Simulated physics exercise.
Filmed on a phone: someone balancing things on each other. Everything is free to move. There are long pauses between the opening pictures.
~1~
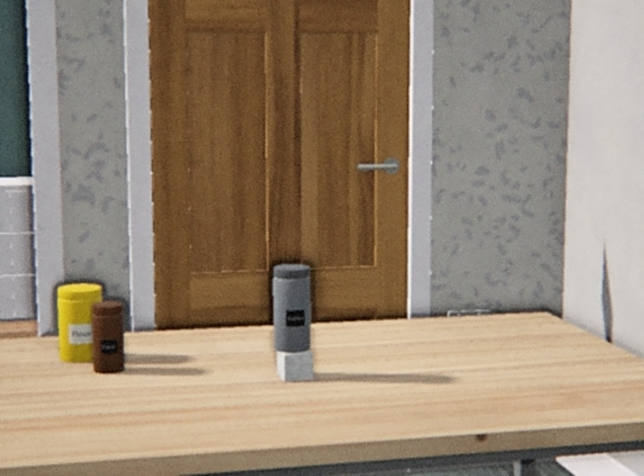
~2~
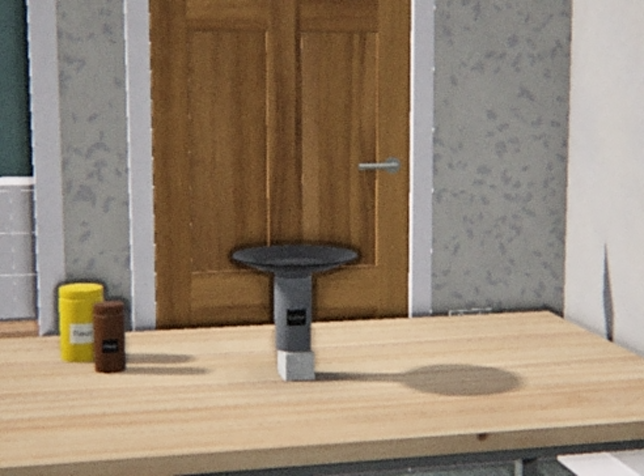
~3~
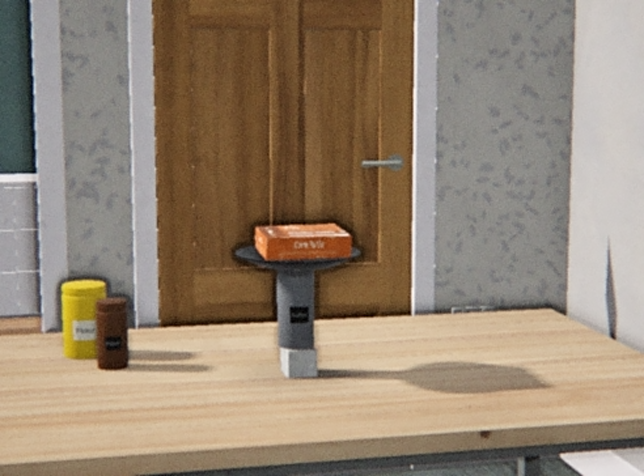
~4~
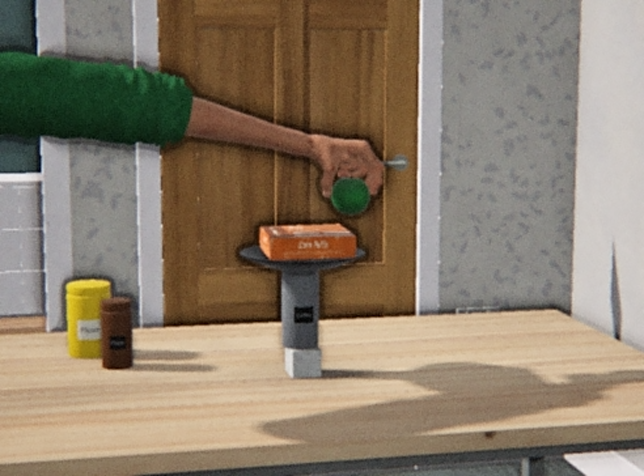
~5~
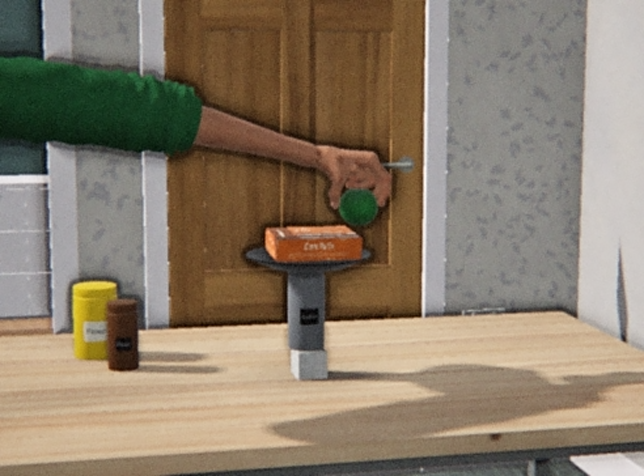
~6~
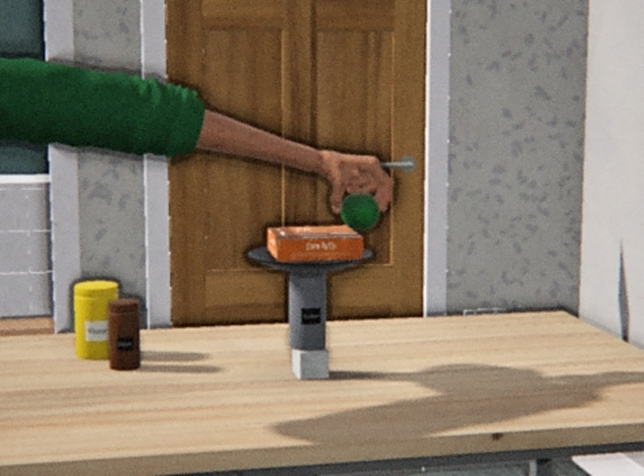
In a room with a wooden door and grey patterned walls, a slightly shifting camera looks across a pale wooden table. A yellow jar and a brown jar stand at left, while a grey canister rests on a small white block near the middle. A black plate appears on the canister, then an orange packet on it, and a green-sleeved arm from the left lowers a green apple onto the packet's right side.
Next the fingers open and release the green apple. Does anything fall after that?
Outcome: The pile comes apart.
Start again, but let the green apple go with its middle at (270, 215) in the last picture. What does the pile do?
Then it gives way.
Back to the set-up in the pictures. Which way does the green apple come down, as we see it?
It goes to the right.
Then, 0.40 s after the last picture, green apple now fallen.
Then, 0.60 s after the last picture, things are still on the move.
Then, 0.70 s after the last picture, as before.
At rest, fallen, green apple; the other 6 in place. Seen from the same camera at the end, green apple near (425, 354). The pile gives way.
